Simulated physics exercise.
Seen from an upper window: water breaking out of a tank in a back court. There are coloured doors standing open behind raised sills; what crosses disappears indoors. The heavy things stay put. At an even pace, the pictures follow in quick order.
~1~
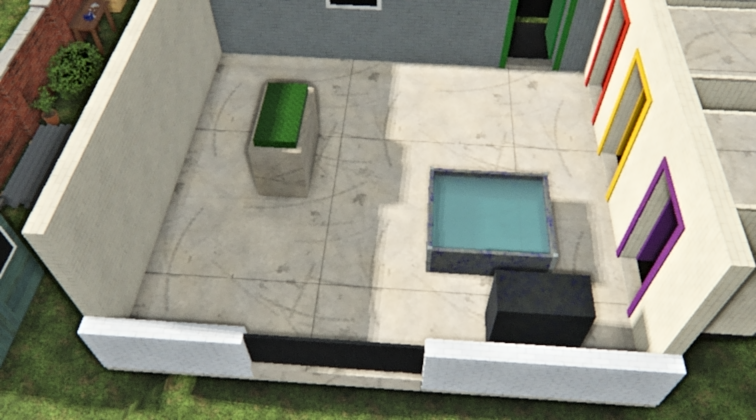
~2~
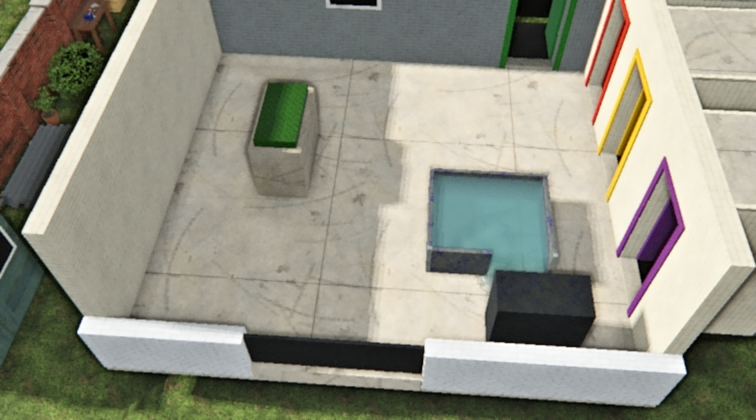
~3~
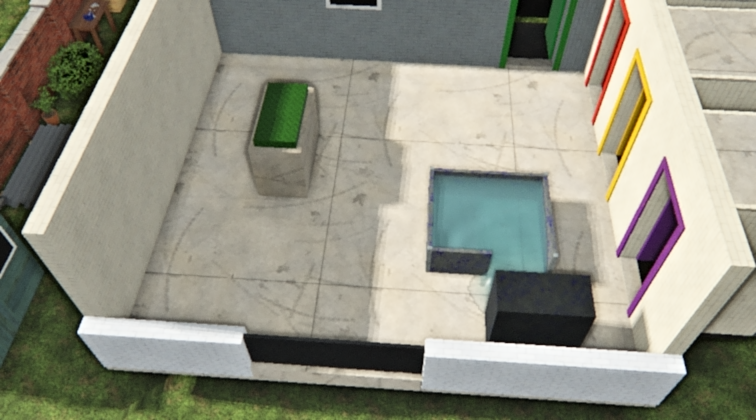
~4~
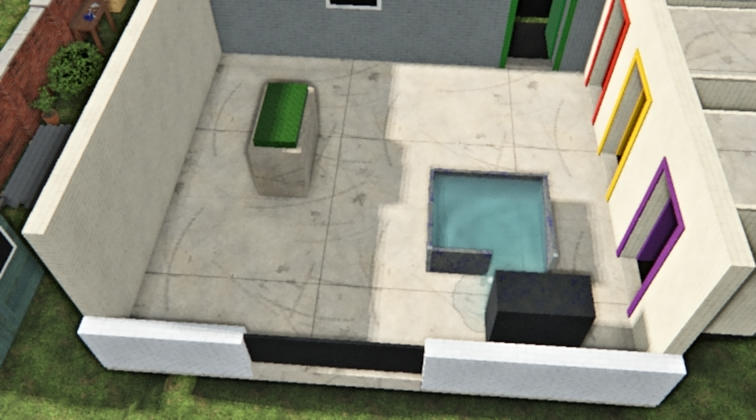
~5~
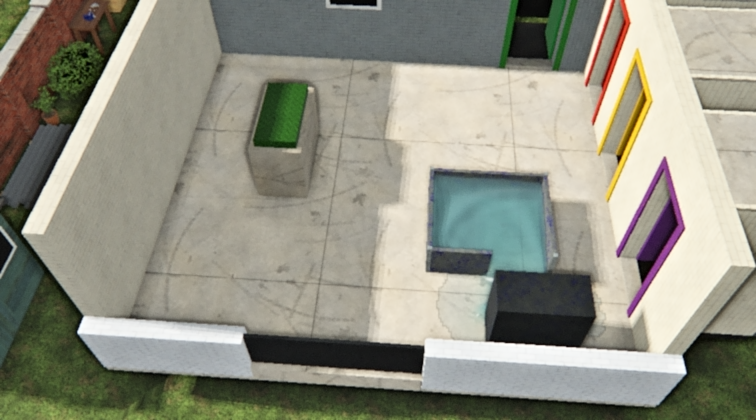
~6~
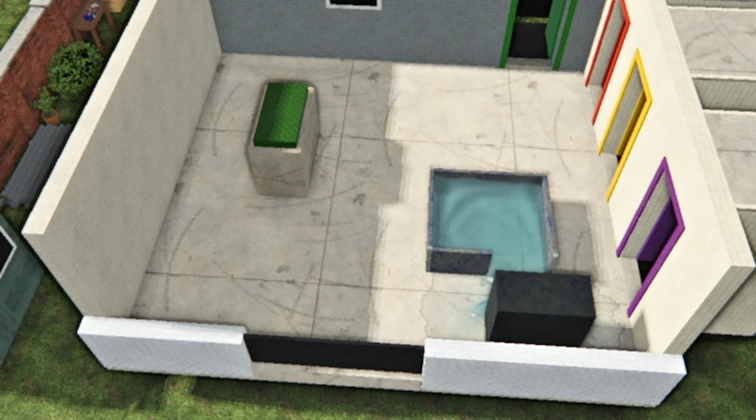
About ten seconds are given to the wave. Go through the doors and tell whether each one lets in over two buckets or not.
Yellow door: Two buckets or fewer; red door: Two buckets or fewer; green door: Two buckets or fewer; purple door: Over two buckets.
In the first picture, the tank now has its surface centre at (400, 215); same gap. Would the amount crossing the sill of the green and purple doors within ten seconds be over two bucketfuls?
Green falls short, purple falls short.
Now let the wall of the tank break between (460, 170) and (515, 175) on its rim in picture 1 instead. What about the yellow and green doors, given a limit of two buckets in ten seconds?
Yellow falls short, green exceeds the limit.
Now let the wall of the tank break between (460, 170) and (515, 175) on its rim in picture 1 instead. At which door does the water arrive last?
The answer is the purple door.
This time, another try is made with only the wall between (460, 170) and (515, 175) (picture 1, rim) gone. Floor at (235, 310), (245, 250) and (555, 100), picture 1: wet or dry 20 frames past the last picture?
Unwetted, unwetted, submerged.
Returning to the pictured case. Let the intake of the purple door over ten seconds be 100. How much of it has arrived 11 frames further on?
By my reckoning, 30 percent.
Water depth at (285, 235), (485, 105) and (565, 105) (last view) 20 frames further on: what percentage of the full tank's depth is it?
Respectively 2, 0 and 0 per cent.
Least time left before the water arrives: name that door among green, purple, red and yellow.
The one in purple, I reckon.
A moment on, water covers 10 % of the floor; the yellow door not reached, the red door not reached, the green door not reached, the purple door under two buckets in.
Next, water covers 20 % of the floor; the yellow door not reached, the red door not reached, the green door not reached, the purple door over two buckets in.
Then, water covers 35 % of the floor; the yellow door wet at the sill, nothing in, the red door not reached, the green door not reached, the purple door far over two buckets in.
Later, water covers 45 % of the floor; the yellow door wet at the sill, nothing in, the red door wet at the sill, nothing in, the green door not reached, the purple door far over two buckets in.
In the end, water covers 65 % of the floor; the yellow door wet at the sill, nothing in, the red door wet at the sill, nothing in, the green door wet at the sill, nothing in, the purple door far over two buckets in.
